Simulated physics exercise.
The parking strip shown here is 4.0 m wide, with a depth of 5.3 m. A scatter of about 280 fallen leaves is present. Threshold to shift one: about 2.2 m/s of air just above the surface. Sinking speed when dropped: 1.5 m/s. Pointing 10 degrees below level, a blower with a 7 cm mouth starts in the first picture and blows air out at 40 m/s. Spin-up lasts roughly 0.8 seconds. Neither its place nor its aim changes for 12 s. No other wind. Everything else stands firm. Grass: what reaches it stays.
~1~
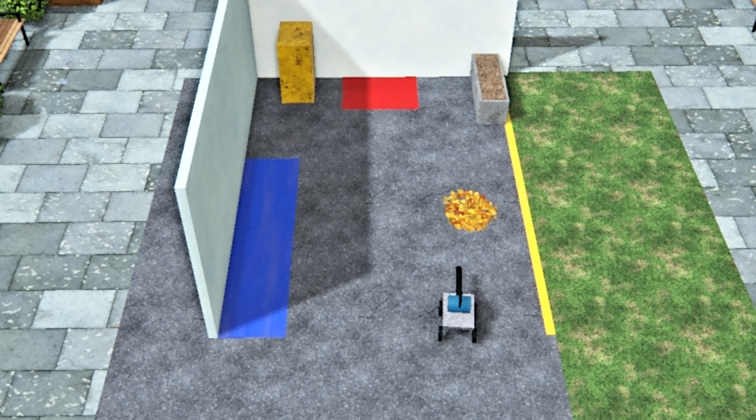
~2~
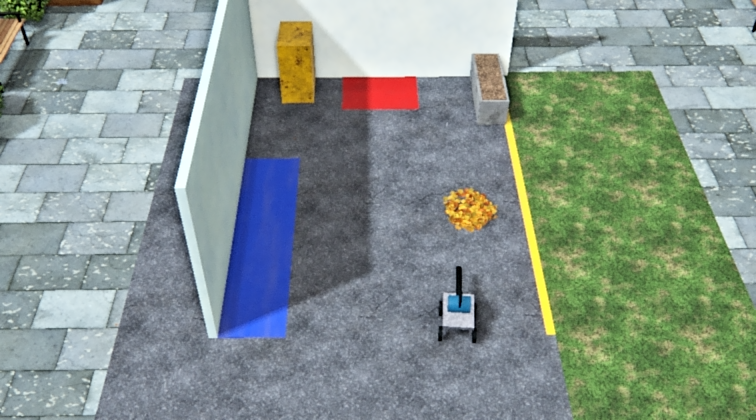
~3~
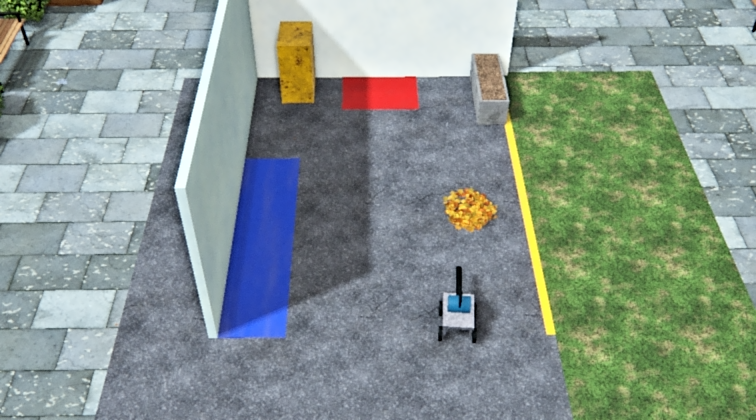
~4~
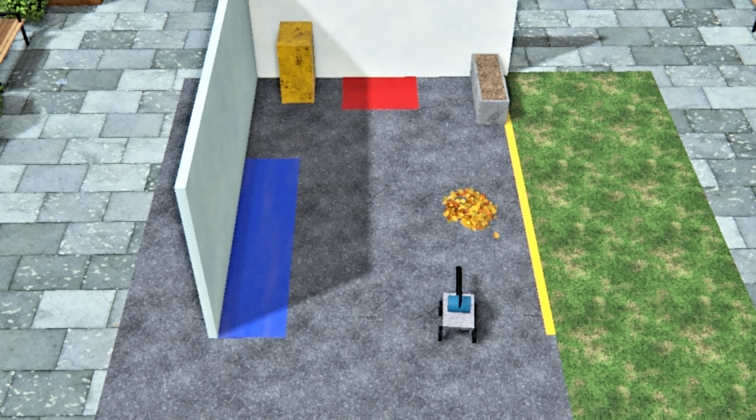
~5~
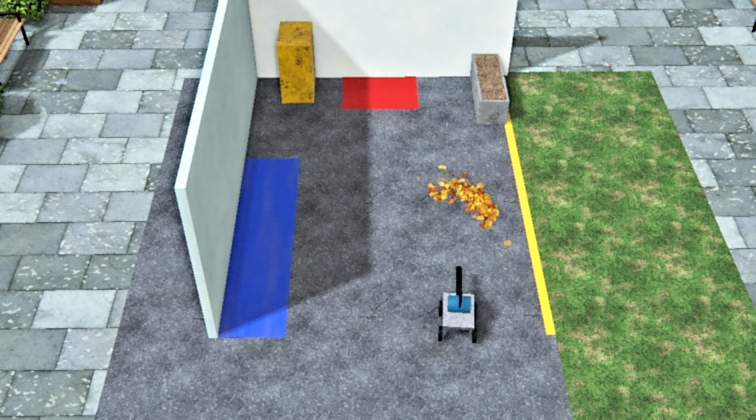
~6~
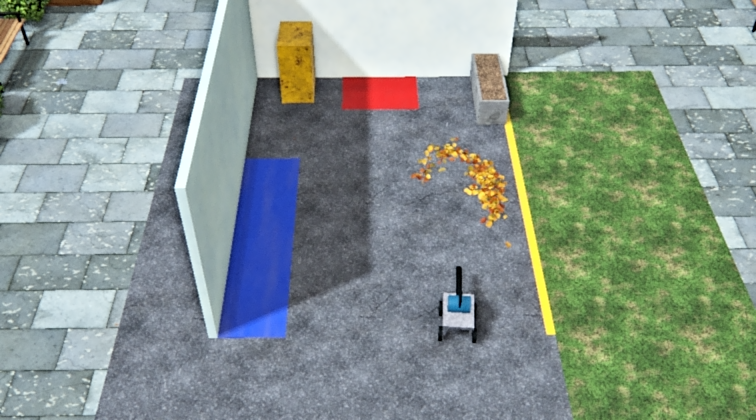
At first, a small wheeled blower stands still on grey pavement facing a round pile of orange-yellow leaves beside a yellow line. Then a few leaves stir at the pile's edge, and the pile breaks apart, spreading away from the machine into a loose, curved scatter reaching up and to the left.
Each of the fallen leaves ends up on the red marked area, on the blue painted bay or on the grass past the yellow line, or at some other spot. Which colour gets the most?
I would say yellow.
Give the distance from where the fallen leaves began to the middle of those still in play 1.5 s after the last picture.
The middle has shifted by around 2.0 m.
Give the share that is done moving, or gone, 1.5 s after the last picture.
About 60 %.
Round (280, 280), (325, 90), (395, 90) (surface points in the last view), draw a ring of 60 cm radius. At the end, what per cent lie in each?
In turn about 0 %, 1 %, 15 %.
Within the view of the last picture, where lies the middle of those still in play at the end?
Their middle sits at about (512, 124) in the last picture.
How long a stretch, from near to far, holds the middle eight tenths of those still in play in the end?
The middle bunch covers about 2.4 m from near to far.
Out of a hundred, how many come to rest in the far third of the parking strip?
30 %.
Then, 1.5 s after the last picture, 45 % are on the move or not yet settled, 35 % are on the grass past the yellow line, 9 % on the red marked area and 0 % on the blue painted bay; the middle of those still in play is near (512, 126).
Then, 2.9 s after the last picture, 34 % are on the move or not yet settled, 40 % are on the grass past the yellow line, 13 % on the red marked area and 0 % on the blue painted bay; the middle of those still in play is near (512, 125).
Then, 5.7 s after the last picture, 29 % are on the move or not yet settled, 42 % are on the grass past the yellow line, 14 % on the red marked area and 0 % on the blue painted bay; the middle of those still in play is near (512, 124).
Then, 11.1 s after the last picture, at the end, 43 % are on the grass past the yellow line, 14 % on the red marked area and 0 % on the blue painted bay; the middle of those still in play is near (512, 124).
